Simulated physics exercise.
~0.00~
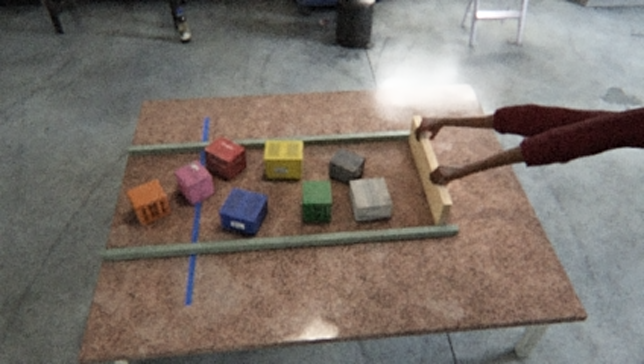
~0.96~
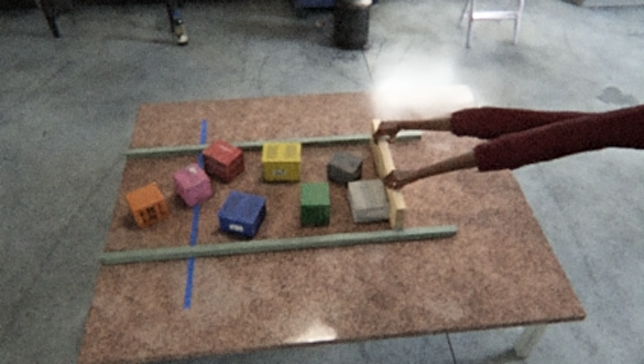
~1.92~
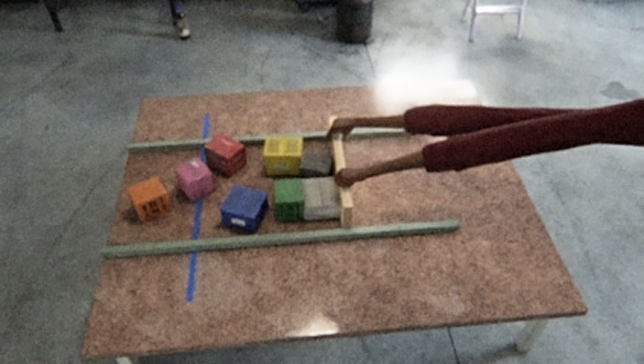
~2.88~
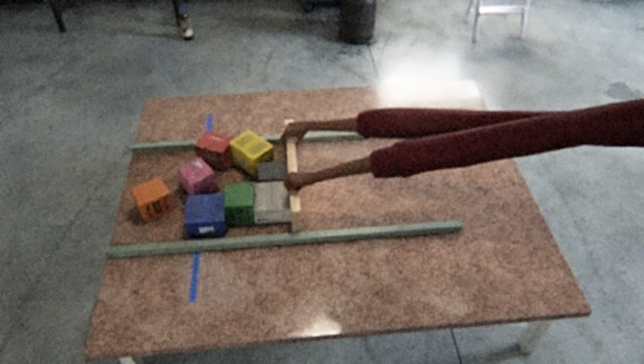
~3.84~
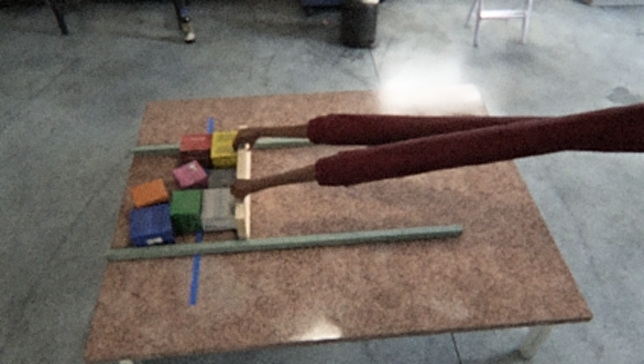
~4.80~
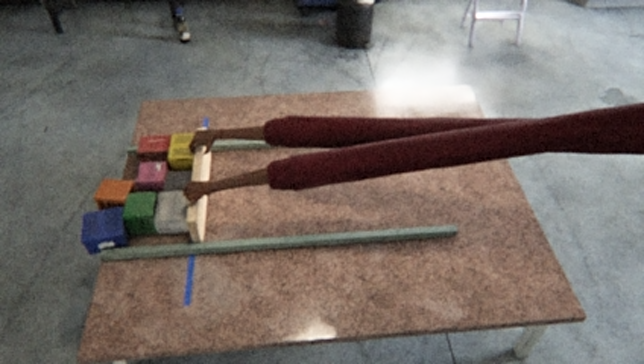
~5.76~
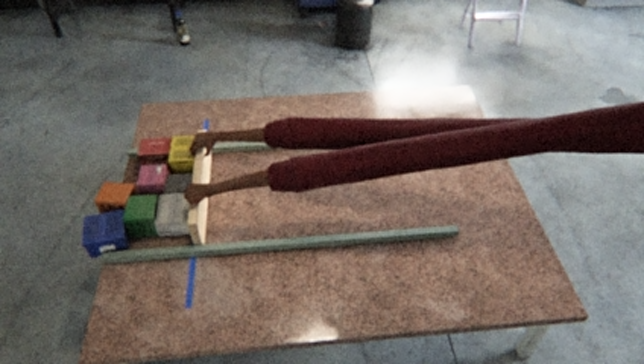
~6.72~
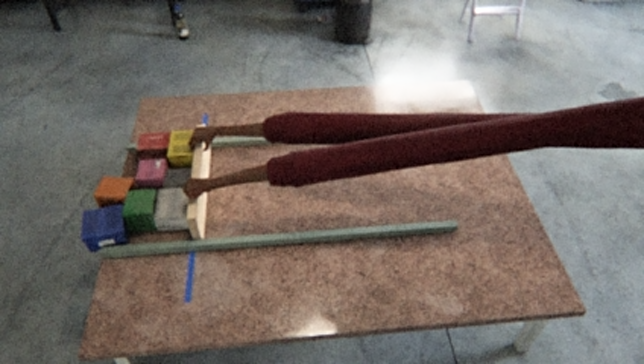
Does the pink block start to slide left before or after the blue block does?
The pink block starts after the blue block. The blue one is already being pushed left while the pink one still stays about where it was.
